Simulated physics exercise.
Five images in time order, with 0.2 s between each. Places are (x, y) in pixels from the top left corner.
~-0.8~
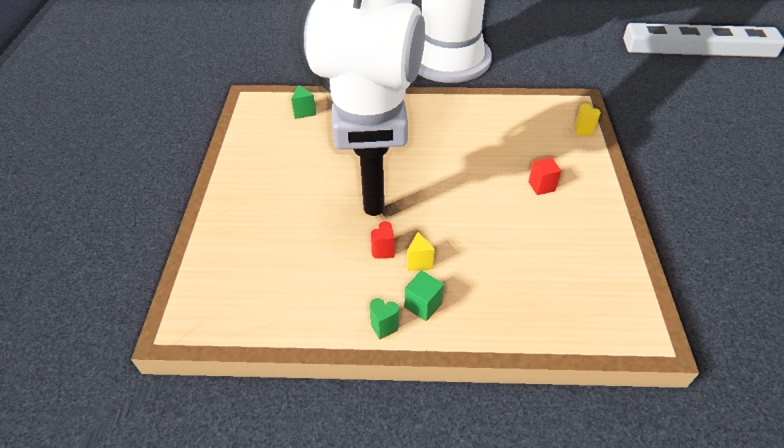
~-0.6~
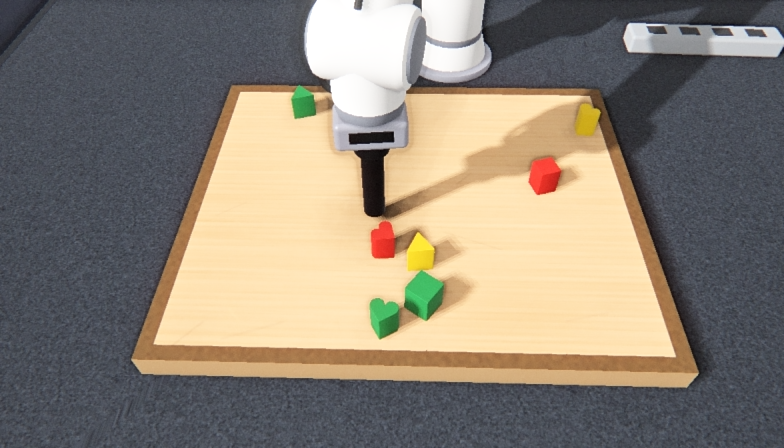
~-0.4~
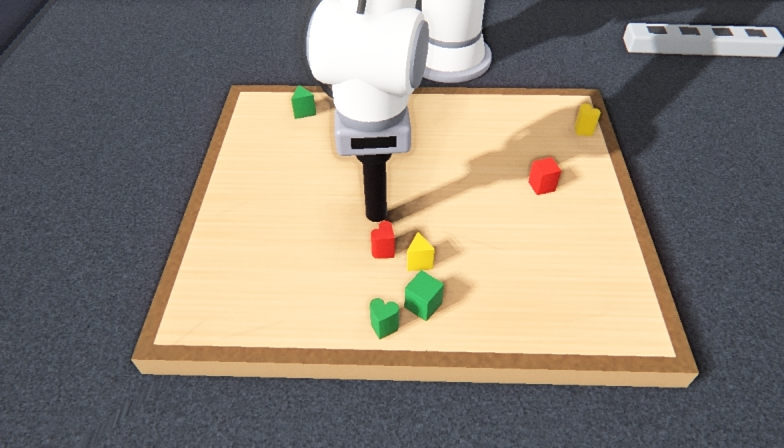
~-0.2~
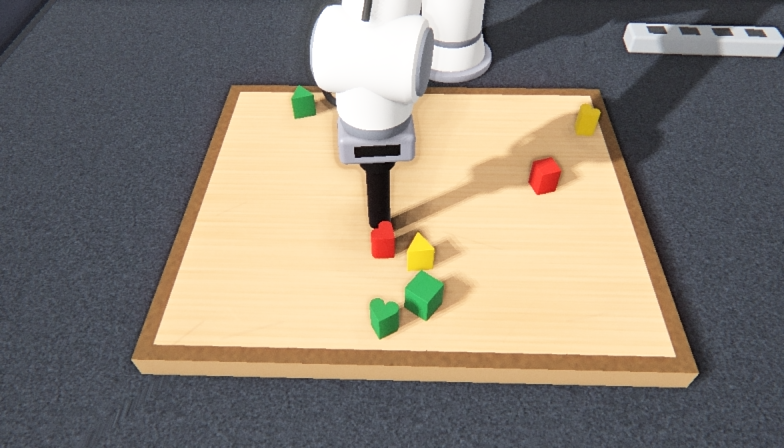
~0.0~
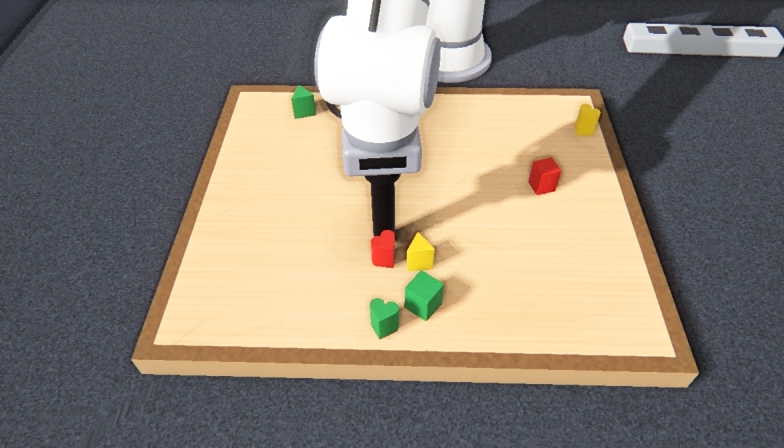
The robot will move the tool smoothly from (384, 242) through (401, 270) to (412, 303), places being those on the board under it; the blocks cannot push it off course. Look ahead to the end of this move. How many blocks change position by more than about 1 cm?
The answer is two blocks, counting only moves over 1 cm.
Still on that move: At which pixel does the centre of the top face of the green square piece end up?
Its top face will be centred at roughly (433, 299).
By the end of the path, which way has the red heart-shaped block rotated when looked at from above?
Short answer: Clockwise.
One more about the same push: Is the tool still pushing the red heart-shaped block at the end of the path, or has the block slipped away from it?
No longer ahead of the tool.
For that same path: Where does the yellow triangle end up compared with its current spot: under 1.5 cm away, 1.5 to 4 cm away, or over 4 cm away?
The shift is below 1.5 cm.
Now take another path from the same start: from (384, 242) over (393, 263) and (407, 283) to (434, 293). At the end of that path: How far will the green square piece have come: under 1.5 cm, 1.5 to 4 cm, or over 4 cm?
Between 1.5 and 4 cm.
The first path, step by step. One third of the way, tool at (396, 253); red heart-shaped block at (385, 255), turned 65° clockwise.
Two thirds of the way, tool at (407, 273); red heart-shaped block at (386, 264), turned 115° clockwise; yellow triangle at (423, 247), turned 40° anticlockwise.
At the end, tool at (412, 295); green heart-shaped block not moved; red heart-shaped block at (386, 264), turned 115° clockwise; yellow triangle at (423, 247), turned 40° anticlockwise; green square piece at (433, 299).
